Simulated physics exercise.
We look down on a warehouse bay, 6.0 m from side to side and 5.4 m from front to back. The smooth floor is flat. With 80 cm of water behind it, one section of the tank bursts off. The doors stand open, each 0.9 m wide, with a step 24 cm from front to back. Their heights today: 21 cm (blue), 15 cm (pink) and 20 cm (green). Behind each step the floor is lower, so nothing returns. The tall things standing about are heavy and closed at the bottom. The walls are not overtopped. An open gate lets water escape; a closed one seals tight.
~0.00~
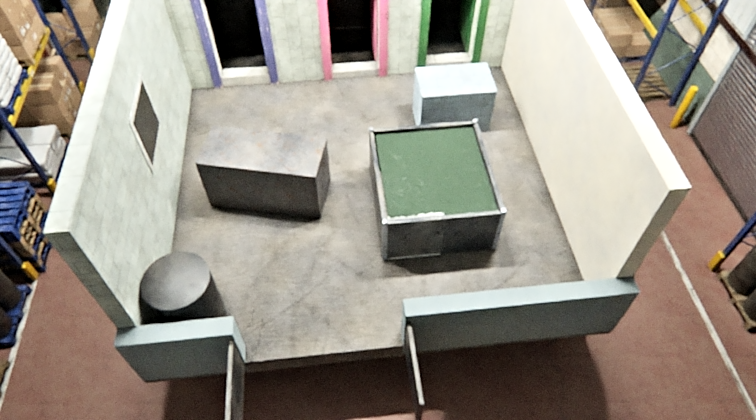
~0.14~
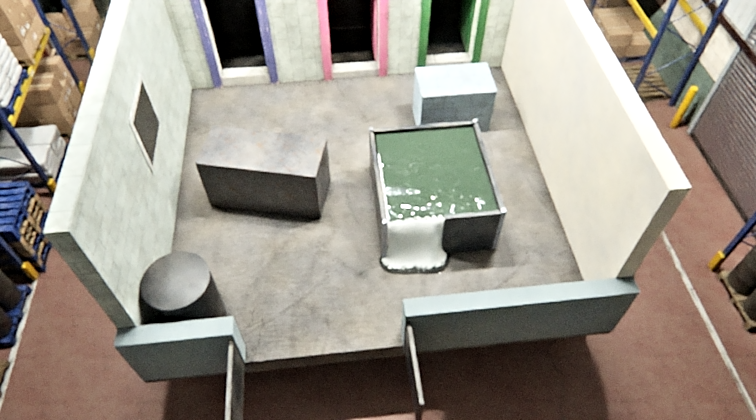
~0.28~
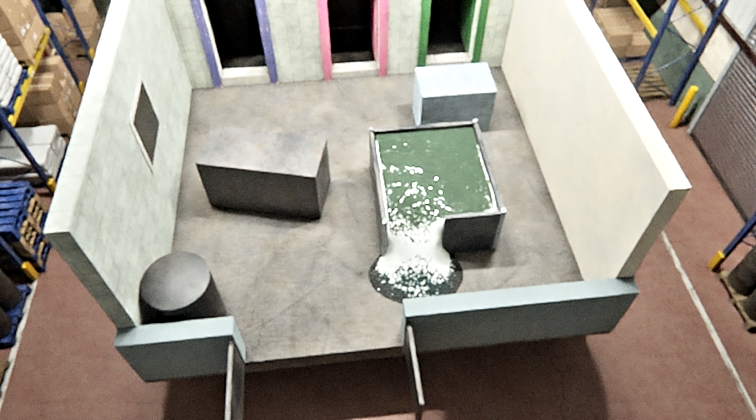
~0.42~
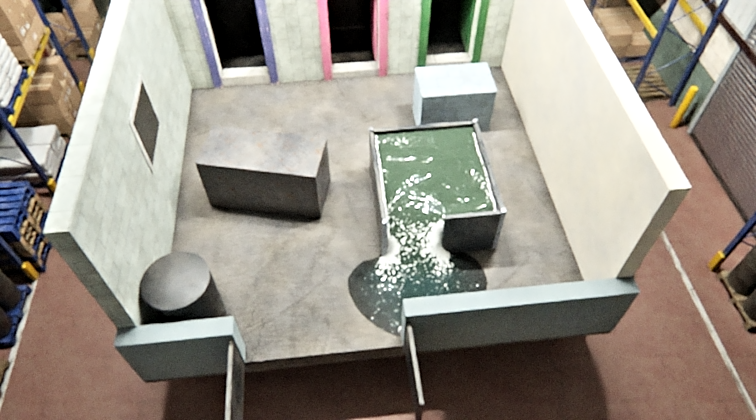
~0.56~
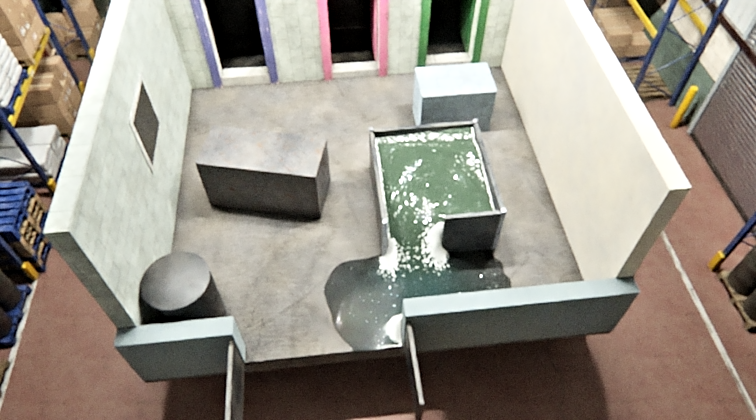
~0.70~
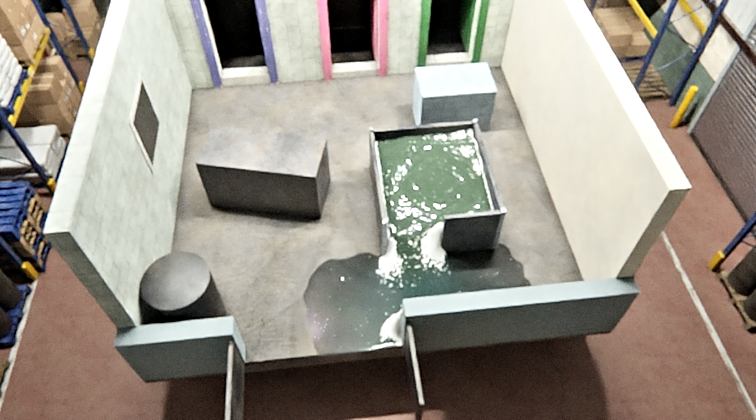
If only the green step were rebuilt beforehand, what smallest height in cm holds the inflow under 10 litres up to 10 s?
At least 8 cm or so.
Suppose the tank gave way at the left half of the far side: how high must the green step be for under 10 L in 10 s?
Some 7.5 cm.
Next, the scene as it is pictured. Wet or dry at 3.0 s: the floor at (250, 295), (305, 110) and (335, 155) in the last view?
In turn: Wet, still dry, still dry.
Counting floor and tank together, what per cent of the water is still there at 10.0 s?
Some 58 per cent remains.
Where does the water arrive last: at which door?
The blue one.
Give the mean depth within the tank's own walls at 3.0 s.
About 32 cm.
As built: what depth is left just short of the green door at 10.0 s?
Roughly 6.5 cm deep.
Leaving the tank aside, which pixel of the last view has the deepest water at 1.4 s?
Around (427, 326).
After 1.4 s water covers 20 % of the floor, deepest (49 cm) near (427, 326); it has not reached the green door.
After 3.0 s water covers 35 % of the floor, deepest (29 cm) near (427, 326); it has not reached the green door.
After 10.0 s water covers 95 % of the floor, deepest (8 cm) near (189, 121); 6 cm at the green door, 0 litres in over its 20 cm step.
At the green door as built, the water arrived by 3.7 s and peaked near 10 cm at 6.2 s.
With a step of 7 cm, 16 litres would have come in within the 10 s; with 9.5 cm, 3 litres. So under 10 litres takes about 8 cm.
